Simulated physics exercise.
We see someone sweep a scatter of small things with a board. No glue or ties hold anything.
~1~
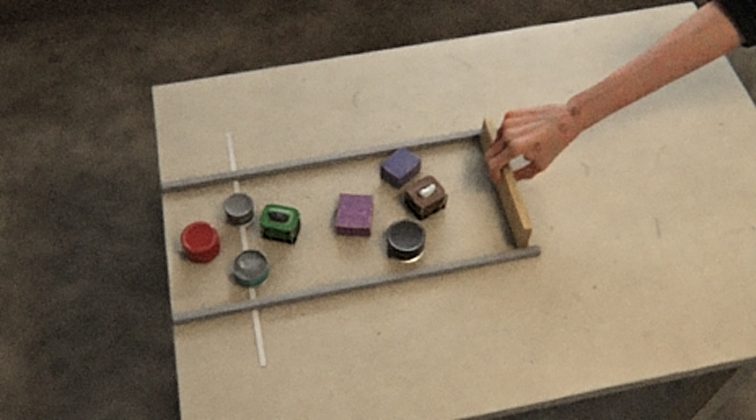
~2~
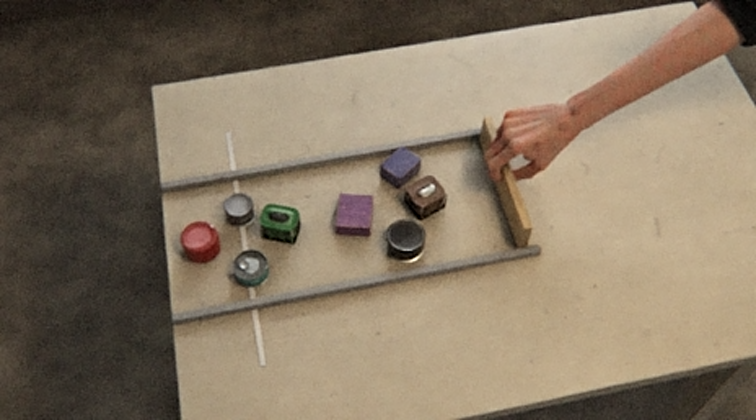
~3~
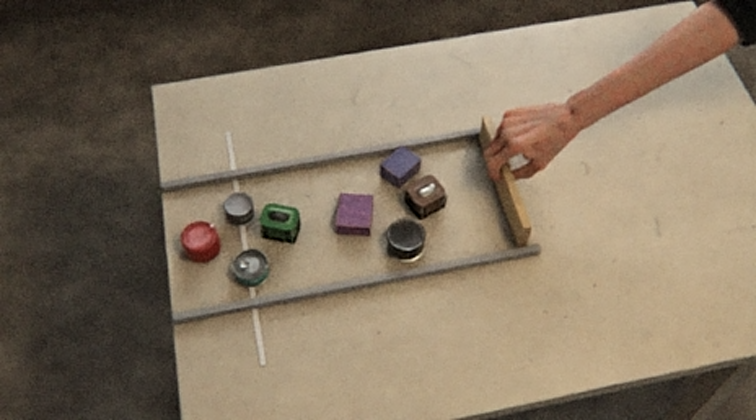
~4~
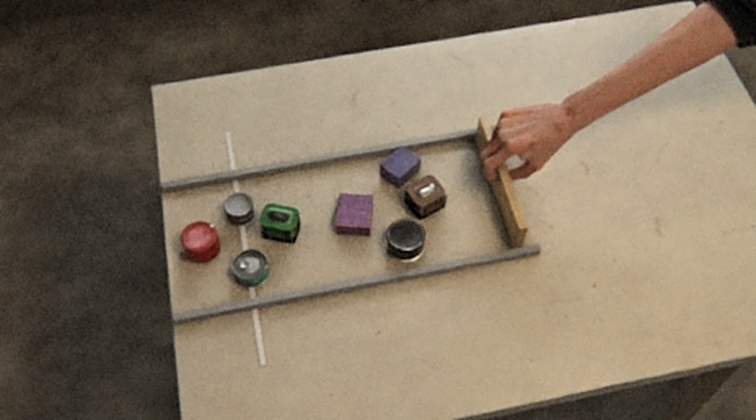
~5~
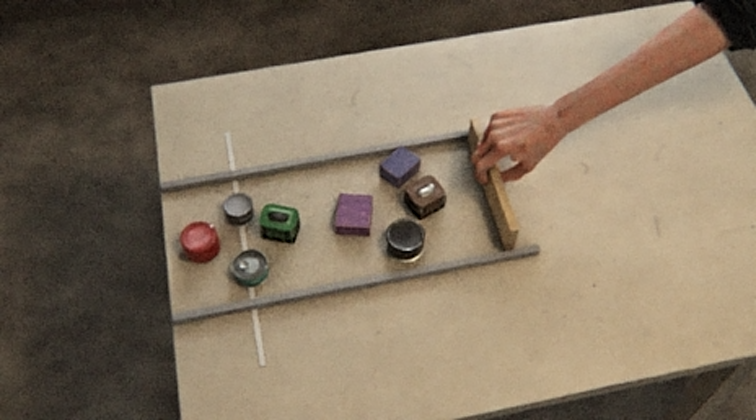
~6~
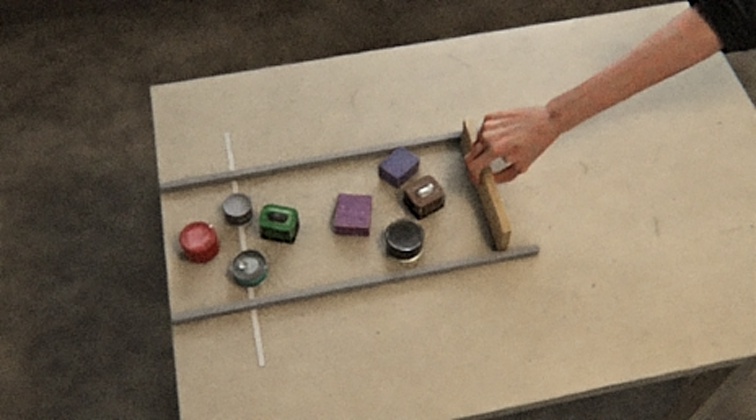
Hand inching a wooden board slightly left between two grey rails, the scattered tins, blocks and red lid staying still.
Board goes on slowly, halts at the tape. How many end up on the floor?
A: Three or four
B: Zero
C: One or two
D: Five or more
C.
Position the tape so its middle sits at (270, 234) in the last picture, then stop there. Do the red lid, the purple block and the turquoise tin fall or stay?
Observed: Red lid slides off; purple block hangs on; turquoise tin hangs on.
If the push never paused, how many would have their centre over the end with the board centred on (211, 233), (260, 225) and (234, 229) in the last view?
The counts are 4, 1 and 2, in that order.
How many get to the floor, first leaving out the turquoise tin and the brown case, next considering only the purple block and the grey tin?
The counts: 1 and 1.
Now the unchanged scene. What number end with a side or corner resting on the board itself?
Result: 3 in all.
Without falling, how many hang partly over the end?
It comes to 0.
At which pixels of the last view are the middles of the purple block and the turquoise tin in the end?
About (192, 247), and the other about (191, 280).
A little later, none off yet; red lid at rest near (200, 242); grey tin at rest near (239, 210); turquoise tin at rest near (250, 269).
When it is over, the number that fall off is one or two; down, green case and red lid.
